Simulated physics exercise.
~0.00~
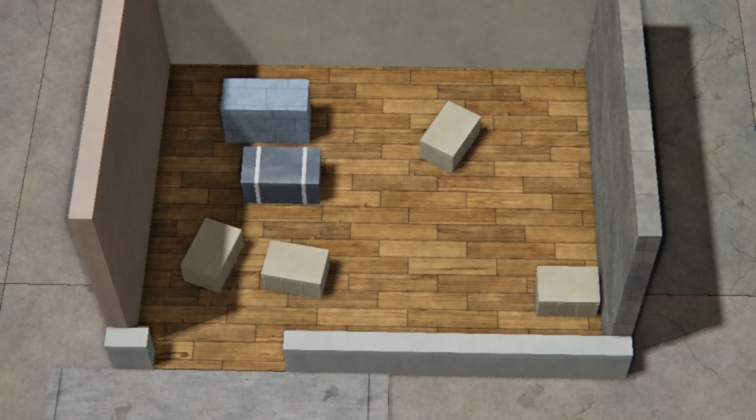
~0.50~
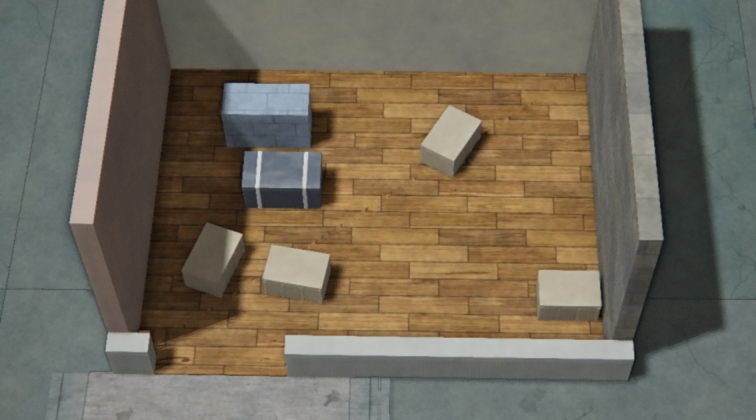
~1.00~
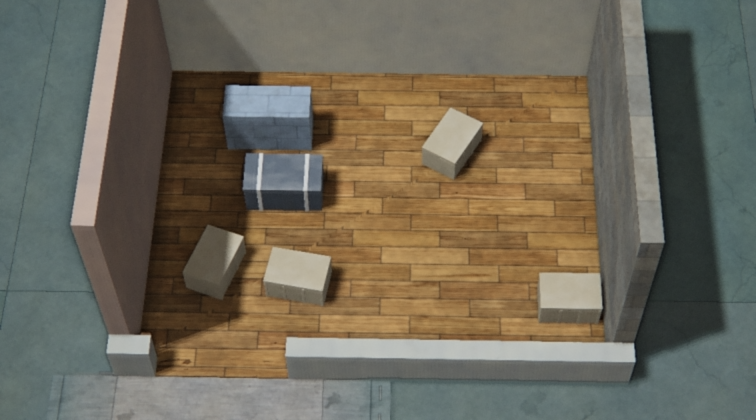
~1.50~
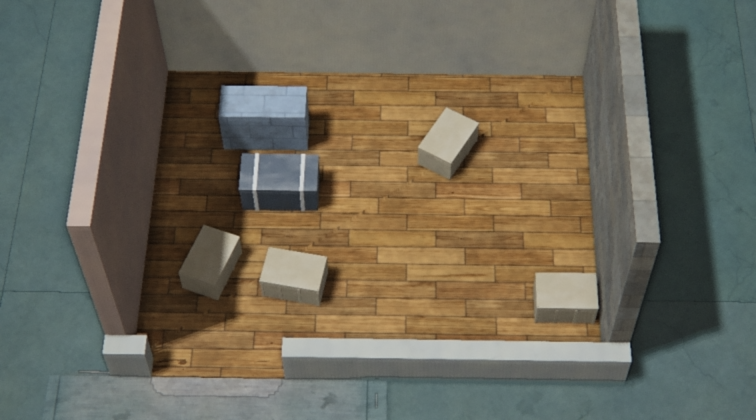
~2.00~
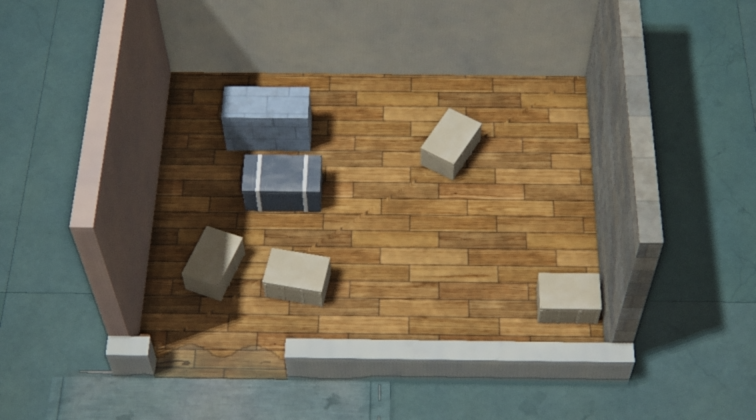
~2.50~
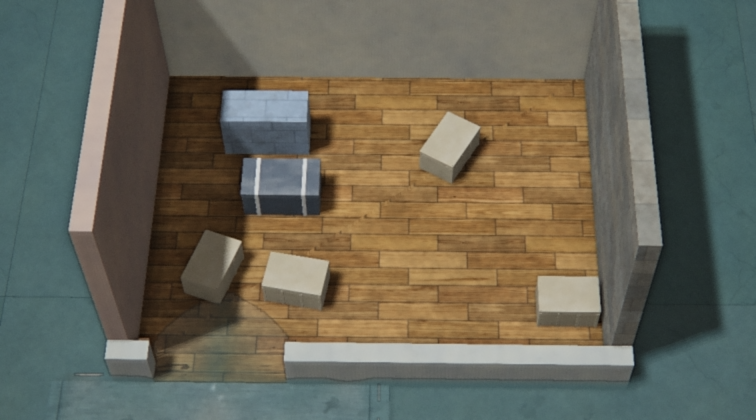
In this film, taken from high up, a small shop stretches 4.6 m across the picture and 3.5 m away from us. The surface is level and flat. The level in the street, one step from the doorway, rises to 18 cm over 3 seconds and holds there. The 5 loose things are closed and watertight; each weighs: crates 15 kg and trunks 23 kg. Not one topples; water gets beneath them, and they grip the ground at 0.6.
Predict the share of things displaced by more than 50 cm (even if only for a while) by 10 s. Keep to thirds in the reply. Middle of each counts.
My answer: One to two thirds.
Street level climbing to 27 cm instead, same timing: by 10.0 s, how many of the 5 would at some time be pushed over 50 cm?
It would come to 5 of them.
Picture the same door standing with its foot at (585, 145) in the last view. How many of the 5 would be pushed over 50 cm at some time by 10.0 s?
So the tally would be 1.
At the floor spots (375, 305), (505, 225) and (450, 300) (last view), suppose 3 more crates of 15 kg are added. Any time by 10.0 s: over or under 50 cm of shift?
Result by item, in order: Inside the cutoff, inside the cutoff, inside the cutoff.
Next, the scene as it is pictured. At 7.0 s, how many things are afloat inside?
That would be 1 of them.
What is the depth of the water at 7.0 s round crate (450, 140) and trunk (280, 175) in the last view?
3 and 8 cm.
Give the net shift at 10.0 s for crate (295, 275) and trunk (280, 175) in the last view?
80 cm and 100 cm respectively.
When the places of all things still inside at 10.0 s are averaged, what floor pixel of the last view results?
Close to pixel (446, 194).
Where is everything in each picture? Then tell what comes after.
A crate at (211, 247), on the bottom; a crate at (451, 128) rests on the ground; 0.0 m2 under water; 0 of 5 have shifted, in the first picture.
A crate at (212, 252), on the bottom; a crate at (452, 133) rests on the ground; water covers 0.0 m2; 0 of 5 have shifted, in the second picture.
A crate at (213, 254) rests on the ground; a crate at (453, 135), on the bottom; 0.0 m2 under water; 0 of 5 have shifted, in the third picture.
A crate at (209, 255), on the bottom; a crate at (449, 135), on the bottom; 0.0 m2 under water; 0 of 5 have shifted, in the fourth picture.
A crate at (212, 256) rests on the ground; a crate at (452, 136) rests on the ground; 0.1 m2 under water; 0 of 5 have shifted, in the fifth picture.
A crate at (211, 259) rests on the ground; a crate at (450, 139), on the bottom; water covers 0.7 m2; 0 of 5 have shifted, in the sixth picture.
After 3.5 s 0 of 5 are over 50 cm from their spots; 0 afloat.
After 4.5 s 2 of 5 are over 50 cm from their spots; 0 afloat.
After 7.0 s 2 of 5 are over 50 cm from their spots; 1 afloat.
After 10.0 s 3 of 5 are over 50 cm from their spots, and 3 have been at some point; 2 afloat.
